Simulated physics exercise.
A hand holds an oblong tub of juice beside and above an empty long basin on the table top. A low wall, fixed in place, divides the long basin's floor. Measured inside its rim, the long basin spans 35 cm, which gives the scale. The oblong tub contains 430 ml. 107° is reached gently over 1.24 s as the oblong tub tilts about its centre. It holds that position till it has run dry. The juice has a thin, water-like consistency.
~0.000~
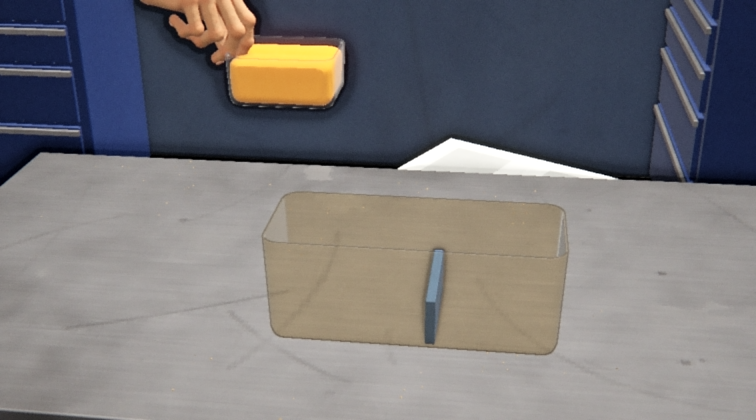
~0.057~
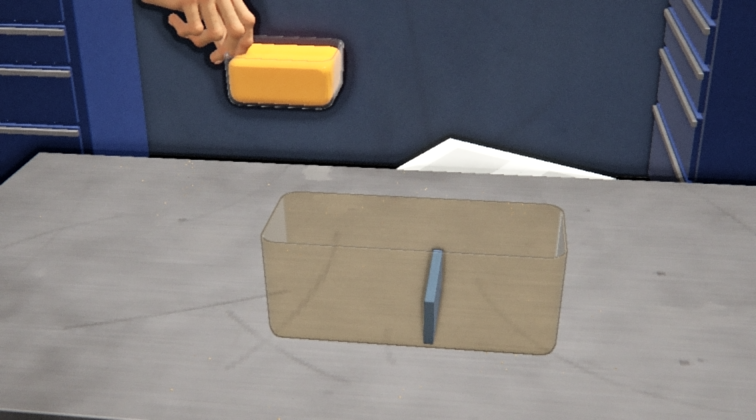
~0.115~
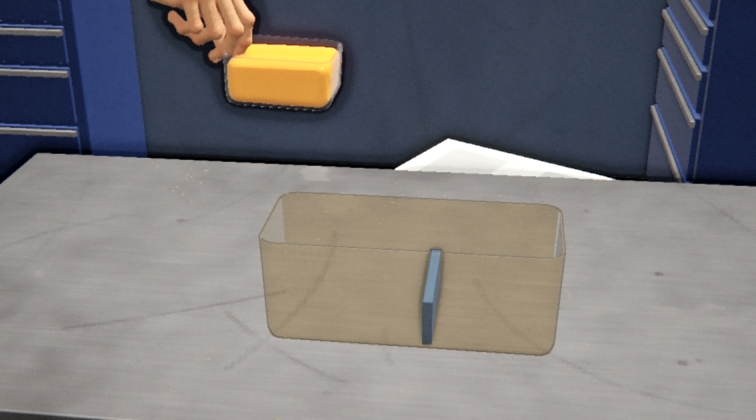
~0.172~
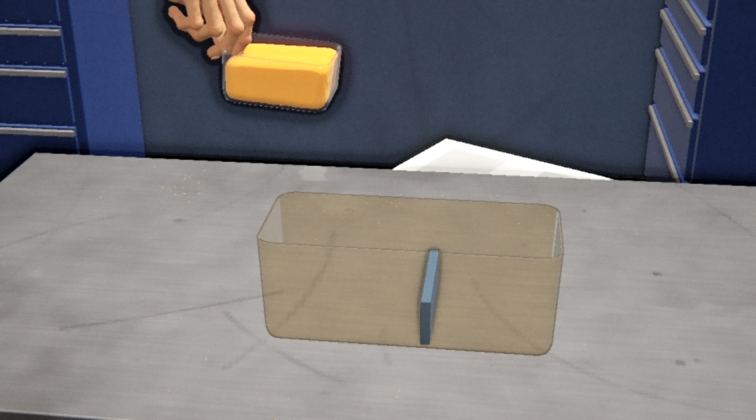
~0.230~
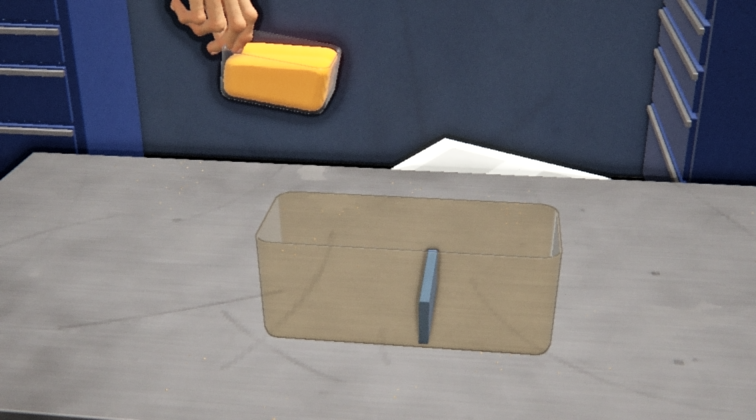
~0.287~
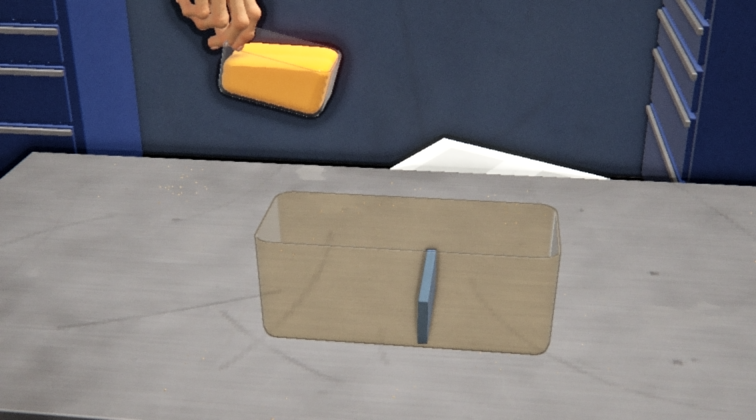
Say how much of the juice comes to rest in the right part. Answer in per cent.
About 2 per cent comes to rest there.
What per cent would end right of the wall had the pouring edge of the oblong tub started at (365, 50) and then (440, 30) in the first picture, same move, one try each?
About 50 %, then about 90 %.
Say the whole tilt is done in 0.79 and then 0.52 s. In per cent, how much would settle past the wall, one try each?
I'd expect close to 0 per cent and then close to 5 per cent.
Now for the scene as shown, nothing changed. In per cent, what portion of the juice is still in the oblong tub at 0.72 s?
About 32 per cent.
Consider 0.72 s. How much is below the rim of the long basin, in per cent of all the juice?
Near 24 in a hundred.
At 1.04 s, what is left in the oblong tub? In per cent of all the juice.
Close to 5 percent of the total.
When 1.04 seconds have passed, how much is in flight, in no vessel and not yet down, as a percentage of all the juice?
I'd say some 10 per cent is in the air.
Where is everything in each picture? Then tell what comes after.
It leans 0°; its right rim is at (339, 52); the juice meets the walls at (238, 53) and (338, 57); the long basin's rim runs from (273, 217) to (566, 232); the wall's top is at (435, 276), in the first frame.
It leans 1°; its right rim is at (338, 52); the juice meets the walls at (237, 53) and (337, 57), in the second frame.
It leans 2°; its right rim is at (337, 54); the juice meets the walls at (235, 53) and (336, 58), in the third frame.
It leans 5°; its right rim is at (336, 57); the juice meets the walls at (234, 53) and (335, 58), in the fourth frame.
It leans 9°; its right rim is at (335, 60); the juice meets the walls at (233, 52) and (334, 58), in the fifth frame.
It leans 14°; its right rim is at (335, 64); the juice meets the walls at (233, 53) and (336, 59), in the sixth frame.
By 0.72 s the tilt is 67° and 33 per cent is still to pour, 23 is left of the wall and 0 right of it.
By 1.04 s the tilt is 100° and 5 per cent is still to pour, 84 is left of the wall and 1 right of it.
By 1.38 s the tilt is 107° and 0 per cent is still to pour, 96 is left of the wall and 2 right of it.
By 1.74 s the tilt is 107° and 0 per cent is still to pour, 97 is left of the wall and 2 right of it.
At rest 97 per cent lies left of the wall, 2 right of it and 1 outside.
